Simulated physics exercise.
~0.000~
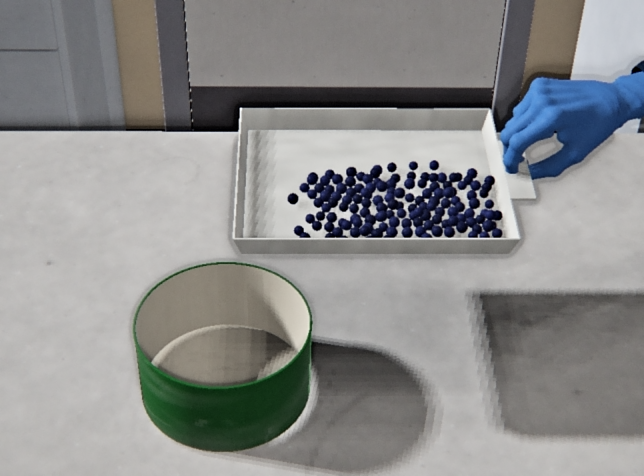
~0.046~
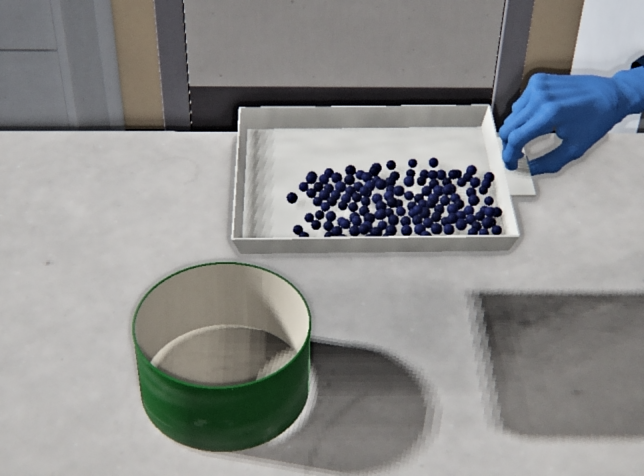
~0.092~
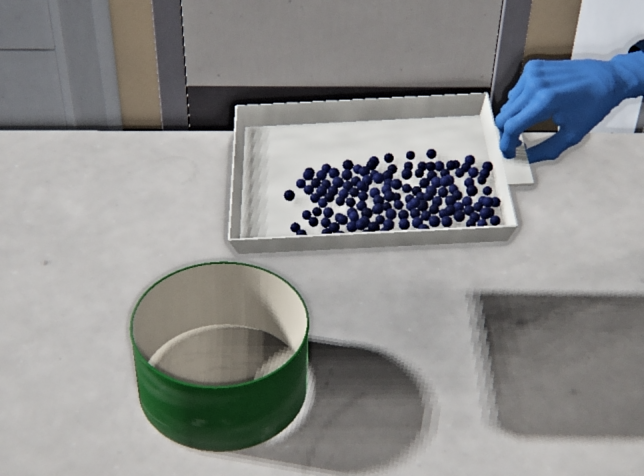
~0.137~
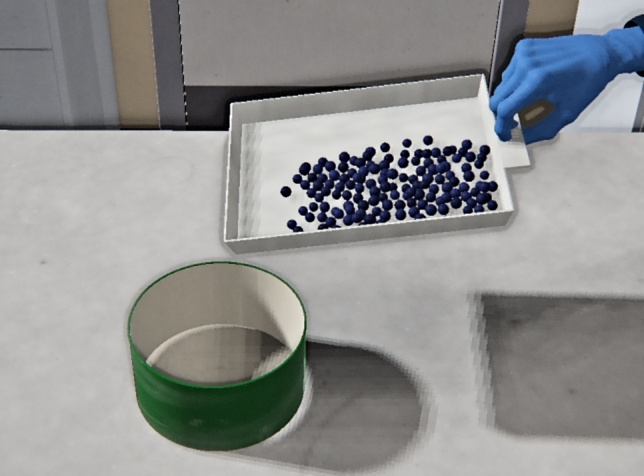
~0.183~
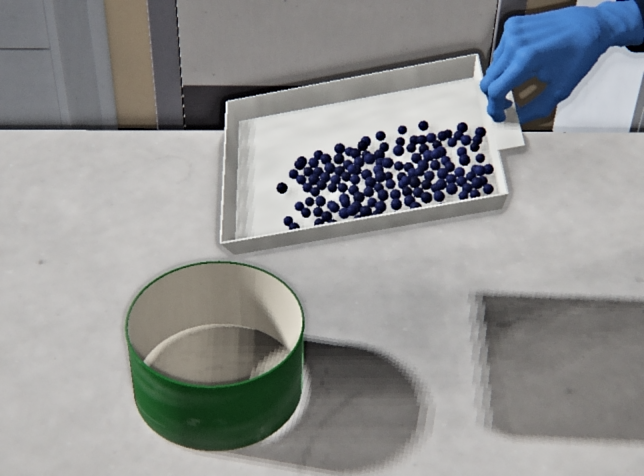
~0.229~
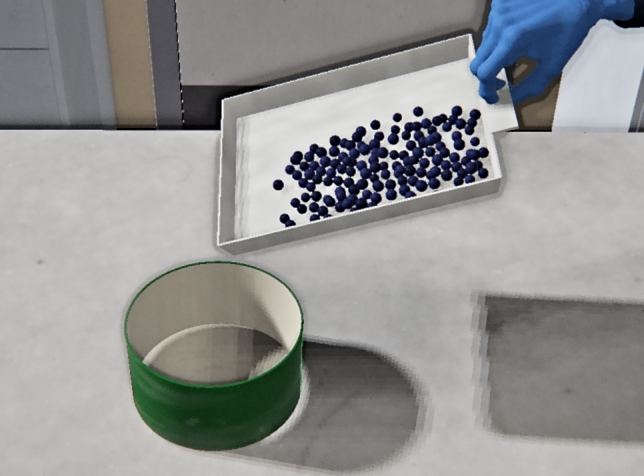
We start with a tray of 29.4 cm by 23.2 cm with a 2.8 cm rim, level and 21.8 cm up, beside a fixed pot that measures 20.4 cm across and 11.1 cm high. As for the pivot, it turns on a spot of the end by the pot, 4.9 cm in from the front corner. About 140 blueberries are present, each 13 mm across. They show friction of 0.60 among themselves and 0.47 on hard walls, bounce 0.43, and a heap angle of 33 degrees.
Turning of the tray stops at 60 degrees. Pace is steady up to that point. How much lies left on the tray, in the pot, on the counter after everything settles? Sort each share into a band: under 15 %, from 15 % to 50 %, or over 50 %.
Tray: Over 50 %; pot: From 15 % to 50 %; counter: Under 15 %.
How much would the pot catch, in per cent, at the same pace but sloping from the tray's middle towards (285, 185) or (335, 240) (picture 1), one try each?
The share comes to about 15 in a hundred, then about 5 in a hundred.
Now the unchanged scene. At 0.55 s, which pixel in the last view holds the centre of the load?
By then the middle of the load sits around (271, 179).
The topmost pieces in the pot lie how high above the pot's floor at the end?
It stands at some 2.5 cm.
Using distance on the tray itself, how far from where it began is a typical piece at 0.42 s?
3 cm.
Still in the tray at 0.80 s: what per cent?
About 75%.
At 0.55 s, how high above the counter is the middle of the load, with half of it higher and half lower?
About 28 cm.
After 0.42 s, tilt 41 degrees; the tray holds 100 %, the pot 0 %.
After 0.55 s, tilt 55 degrees; the tray holds 100 %, the pot 0 %.
After 0.80 s, tilt 60 degrees; the tray holds 75 %, the pot 5 %.
At rest (1.8 s), tray 60 %, pot 35 %, counter 5 %.
